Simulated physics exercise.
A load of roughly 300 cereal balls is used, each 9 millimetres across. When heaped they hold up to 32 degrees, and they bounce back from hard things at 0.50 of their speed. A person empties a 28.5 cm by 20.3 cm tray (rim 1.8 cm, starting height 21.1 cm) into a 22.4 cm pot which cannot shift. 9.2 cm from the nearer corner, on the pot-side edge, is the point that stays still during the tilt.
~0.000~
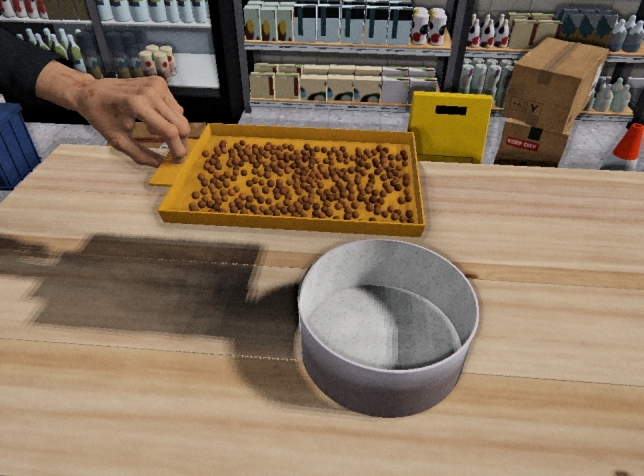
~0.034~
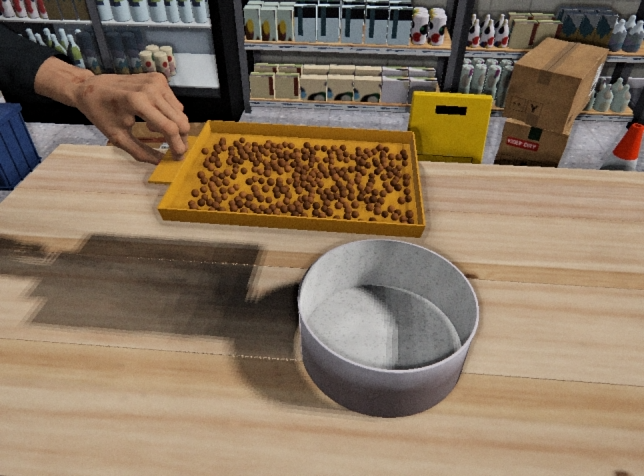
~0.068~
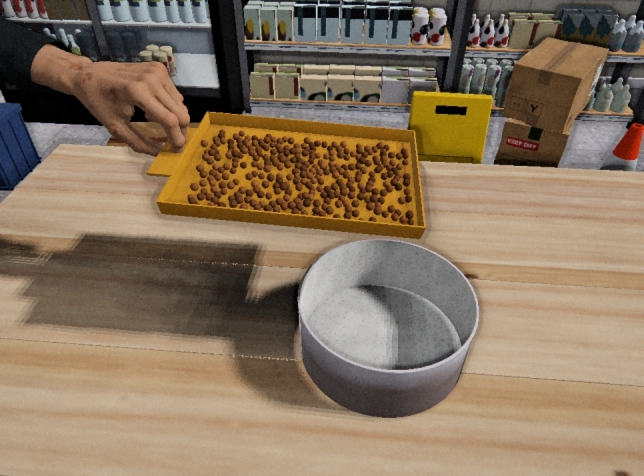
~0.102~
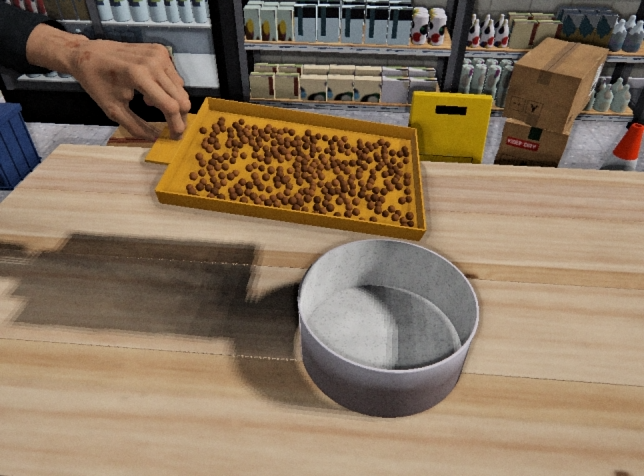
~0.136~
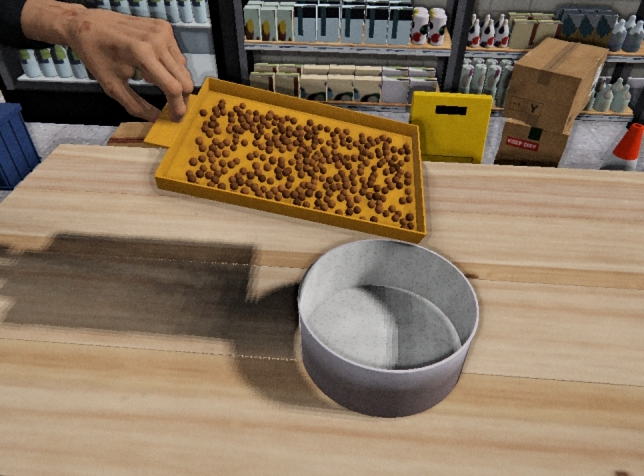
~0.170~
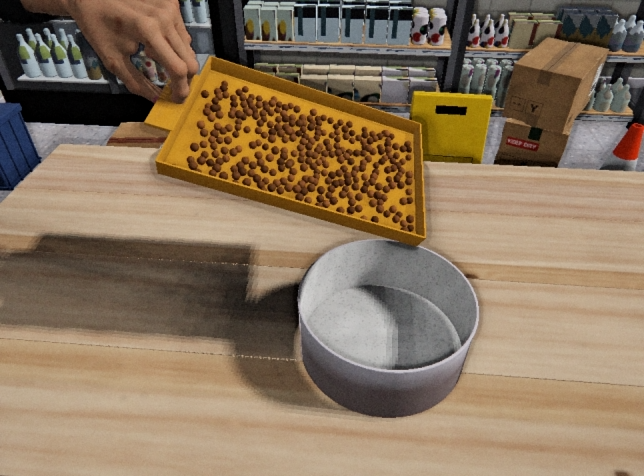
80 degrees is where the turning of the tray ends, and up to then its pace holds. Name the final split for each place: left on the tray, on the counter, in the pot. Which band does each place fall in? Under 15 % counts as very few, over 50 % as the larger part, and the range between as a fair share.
Tray: A fair share. Counter: Very few. Pot: The larger part.
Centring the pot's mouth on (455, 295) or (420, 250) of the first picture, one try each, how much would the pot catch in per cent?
About 70 percent the first time and about 35 percent the second.
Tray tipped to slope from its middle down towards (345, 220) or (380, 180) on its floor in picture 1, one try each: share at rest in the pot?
Approximately 70 percent, then 15 percent.
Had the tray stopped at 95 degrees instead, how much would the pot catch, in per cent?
Share in the pot: Around 95 %.
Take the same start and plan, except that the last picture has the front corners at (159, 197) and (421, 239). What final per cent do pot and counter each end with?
The pot gets 70 and the counter 0.
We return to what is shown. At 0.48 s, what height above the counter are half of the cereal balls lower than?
Median height: Approx. 26 cm.
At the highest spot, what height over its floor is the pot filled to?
2.5 cm.
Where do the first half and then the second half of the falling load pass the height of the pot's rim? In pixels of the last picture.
(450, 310) or so first, later (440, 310).
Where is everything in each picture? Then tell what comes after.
Tray tilt 0 degrees, front corners at (161, 209) and (422, 224); middle of the pieces at (309, 180); pot at (387, 296), in the first picture.
Tray tilt 1 degrees, front corners at (160, 207) and (423, 224); middle of the pieces at (309, 179), in the second picture.
Tray tilt 3 degrees, front corners at (159, 200) and (423, 226), lowest corner right front; middle of the pieces at (309, 176), in the third picture.
Tray tilt 8 degrees, front corners at (158, 189) and (423, 228), lowest corner right front; middle of the pieces at (310, 170), in the fourth picture.
Tray tilt 13 degrees, front corners at (158, 175) and (424, 232), lowest corner right front; middle of the pieces at (312, 163), in the fifth picture.
Tray tilt 19 degrees, front corners at (159, 160) and (424, 236), lowest corner right front; middle of the pieces at (315, 156); pot at (387, 296). Its pace works out near 175 degrees a second, in the sixth picture.
After 0.35 s, tilt 50 degrees; the tray holds 100 %, the pot 0 %.
After 0.48 s, tilt 73 degrees; the tray holds 100 %, the pot 0 %.
Then, at 0.73 s, tilt 80 degrees; the tray holds 35 %, the pot 60 %.
In the end, at 1.6 s, tray 30 %, counter 5 %, pot 70 %.
